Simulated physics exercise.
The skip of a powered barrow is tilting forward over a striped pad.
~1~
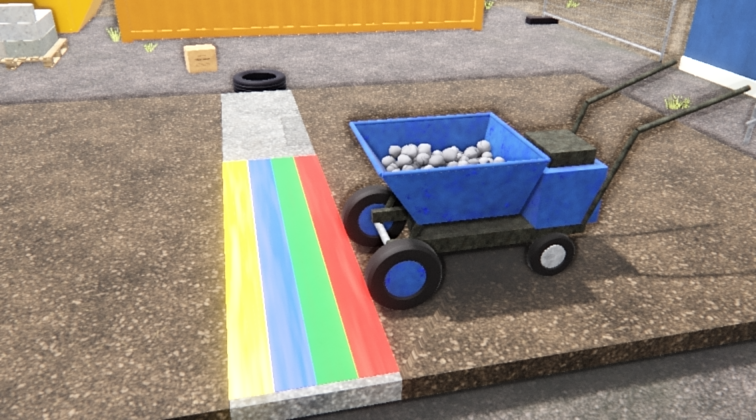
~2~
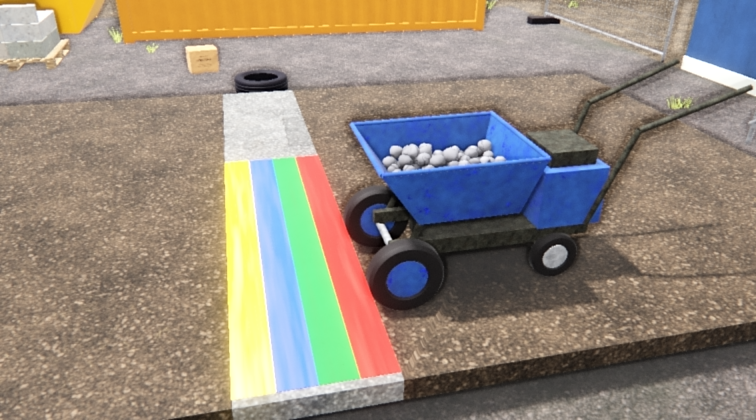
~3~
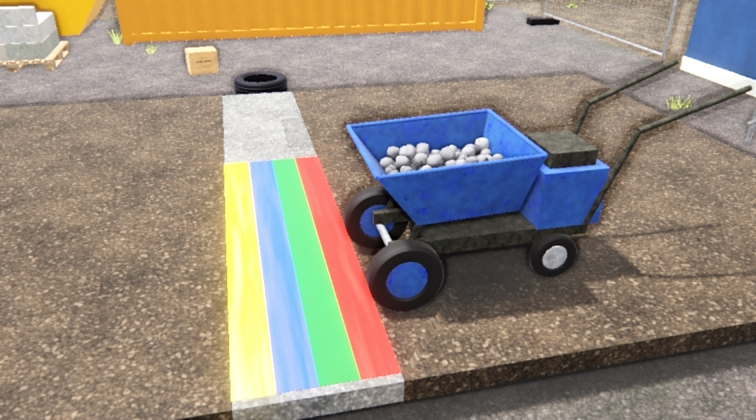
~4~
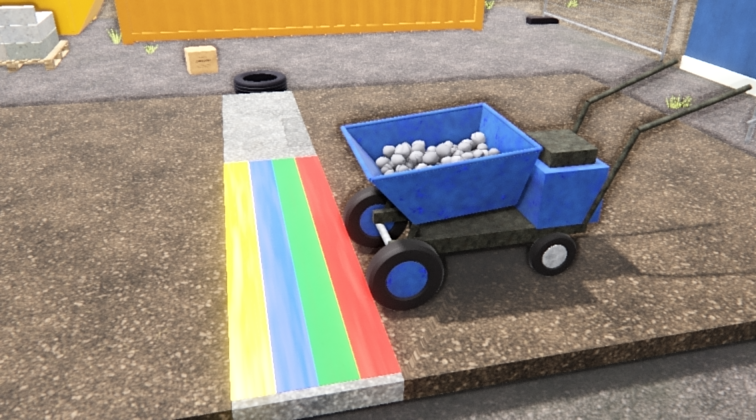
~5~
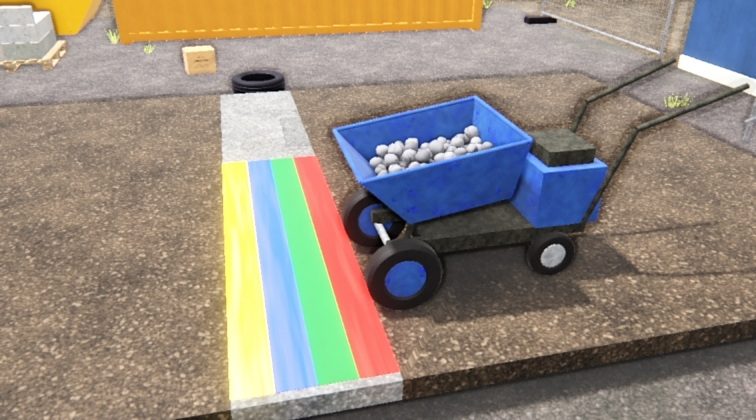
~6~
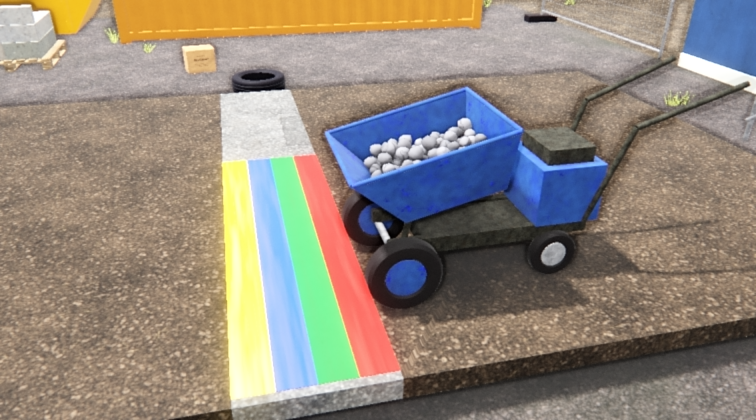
On a brown, speckled slab in an outdoor yard, seen from slightly above by a camera that stays almost still, an orange container stands behind. A blue barrow holding grey cobbles is at right, beside a pad striped yellow, blue, green and red from left to right. The skip sits level at first, then slowly tilts a little forward to the left, its back rising, while the wheels stay put.
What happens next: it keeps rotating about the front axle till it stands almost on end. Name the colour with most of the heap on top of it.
Yellow.
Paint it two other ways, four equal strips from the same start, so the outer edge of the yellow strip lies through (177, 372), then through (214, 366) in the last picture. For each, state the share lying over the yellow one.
About 40 per cent first, then about 40 per cent.
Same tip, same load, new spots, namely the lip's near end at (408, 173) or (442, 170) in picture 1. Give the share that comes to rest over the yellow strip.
About 30 %, then 20 %.
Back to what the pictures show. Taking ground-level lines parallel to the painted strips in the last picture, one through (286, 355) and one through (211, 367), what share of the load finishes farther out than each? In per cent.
I'd say some 90 in a hundred, and after that 30 in a hundred.
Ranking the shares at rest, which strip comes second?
In second place: The blue strip.
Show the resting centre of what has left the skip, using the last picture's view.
Near pixel (237, 286).
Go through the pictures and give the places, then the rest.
The first frame shows lip of the skip at (382, 175), level; top of the load at (437, 162), round cobbles; red strip at (367, 338); green strip at (329, 344); blue strip at (289, 350); yellow strip at (249, 356).
The second frame shows lip of the skip at (382, 176), level; top of the load at (438, 162).
The third frame shows lip of the skip at (378, 178), tipped barely; top of the load at (449, 155).
The fourth frame shows lip of the skip at (371, 180), tipped barely; top of the load at (458, 158).
The fifth frame shows lip of the skip at (362, 183), tipped a little; top of the load at (452, 153).
The sixth frame shows lip of the skip at (352, 187), tipped a little; top of the load at (453, 149); red strip at (368, 337); green strip at (330, 343); blue strip at (291, 349); yellow strip at (250, 356).
Soon, skip tipped steeply; all in the skip.
A while on, skip tipped steeply; nearly all in the skip; a small part over the blue strip; a stray few over the yellow strip.
Towards the end, skip tipped right over; a small part in the skip; about a quarter over the blue strip; about a third over the yellow strip; about a third off the paint.
Finally, skip tipped right over; none over the red strip; none over the green strip; about a quarter over the blue strip; about a third over the yellow strip; about a third off the paint.
